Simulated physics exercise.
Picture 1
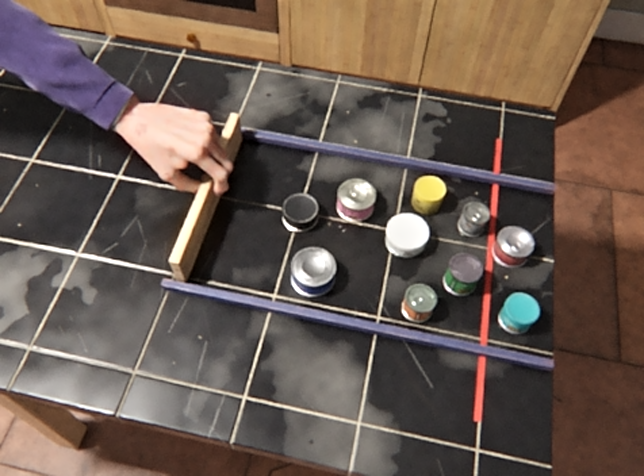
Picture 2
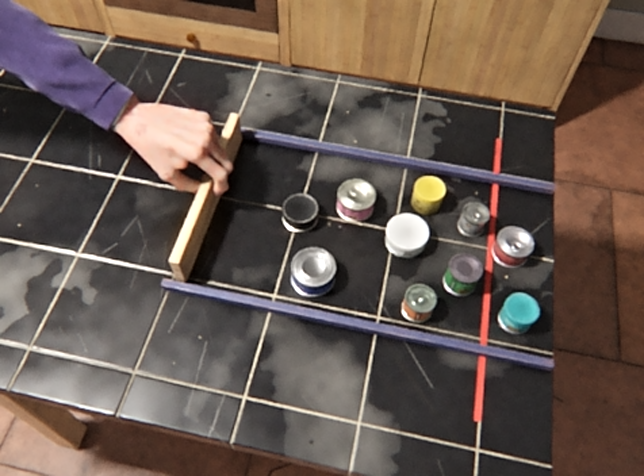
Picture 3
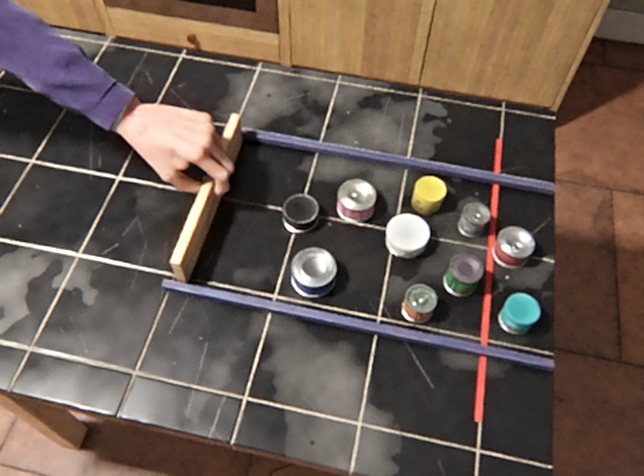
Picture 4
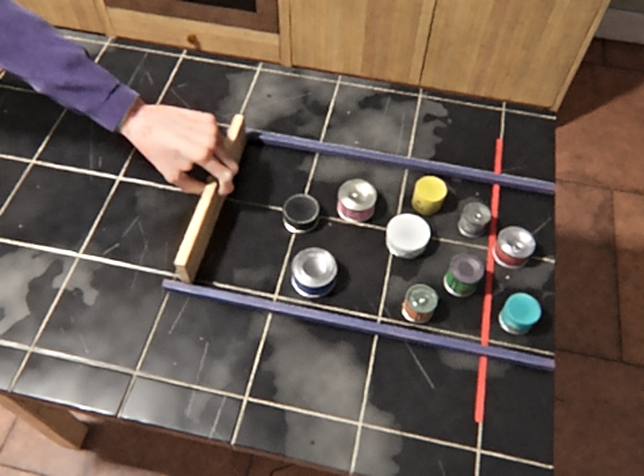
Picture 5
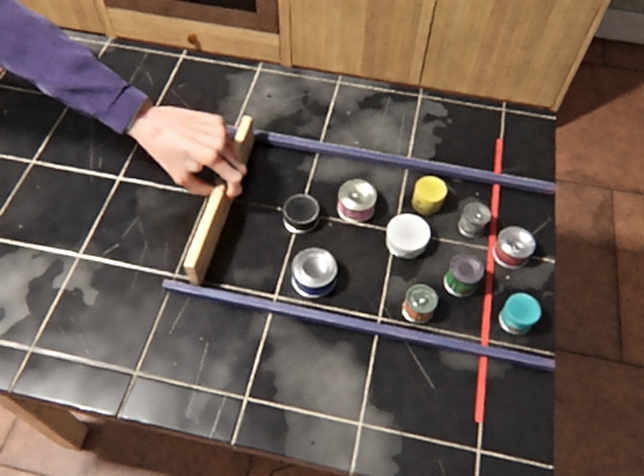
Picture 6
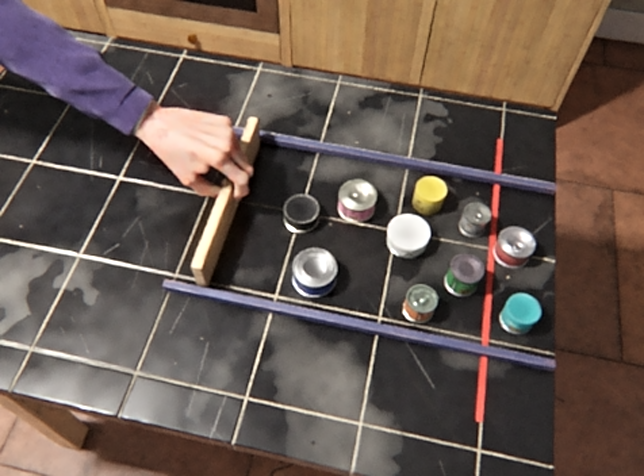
The footage shows a hand in a purple sleeve holding a wooden board upright between two blue strips on a black tiled surface, then sliding it slightly right, while the scattered small pots and the red tape stay still.
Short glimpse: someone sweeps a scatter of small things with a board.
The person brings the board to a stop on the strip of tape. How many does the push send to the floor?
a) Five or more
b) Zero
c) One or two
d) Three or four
Answer: C.
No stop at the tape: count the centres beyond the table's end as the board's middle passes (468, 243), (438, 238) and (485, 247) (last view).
1, 0 and 1.
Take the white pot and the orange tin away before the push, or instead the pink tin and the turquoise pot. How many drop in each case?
First try: 0 fallen; other try: 1.
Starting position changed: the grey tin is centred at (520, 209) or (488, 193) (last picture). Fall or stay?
In the two tries the grey tin is not knocked off and is not knocked off, in that order.
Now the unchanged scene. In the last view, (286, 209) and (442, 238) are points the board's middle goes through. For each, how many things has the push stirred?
At the first point the count is 1, at the second it's 9.
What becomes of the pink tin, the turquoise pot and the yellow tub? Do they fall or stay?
Result: Pink tin safe, turquoise pot safe, yellow tub safe.
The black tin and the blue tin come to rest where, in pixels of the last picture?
Going in order: First (512, 260), then (512, 312).
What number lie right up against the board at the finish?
The count in contact is 4.
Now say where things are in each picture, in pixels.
Turquoise pot (518, 314); red tin (513, 247); grey tin (474, 220); board (210, 194); tape (490, 260), in the first picture.
Red tin (512, 247); green pot (463, 275), in the second picture.
Grey tin (474, 220); blue tin (314, 273), in the third picture.
Turquoise pot (519, 314); yellow tub (429, 196), in the fourth picture.
Red tin (514, 248); pink tin (357, 201), in the fifth picture.
Turquoise pot (520, 314); red tin (514, 247); grey tin (475, 220); board (230, 198); tape (491, 260), in the sixth picture.
Soon after, none off yet; turquoise pot at rest near (520, 314); red tin at rest near (514, 247); grey tin at rest near (475, 220).
Then, none off yet; turquoise pot at rest near (520, 314); red tin moved about its own width near (539, 248); grey tin moved about its own width near (499, 224).
At rest, the number that fall off is one or two; fallen, red tin.
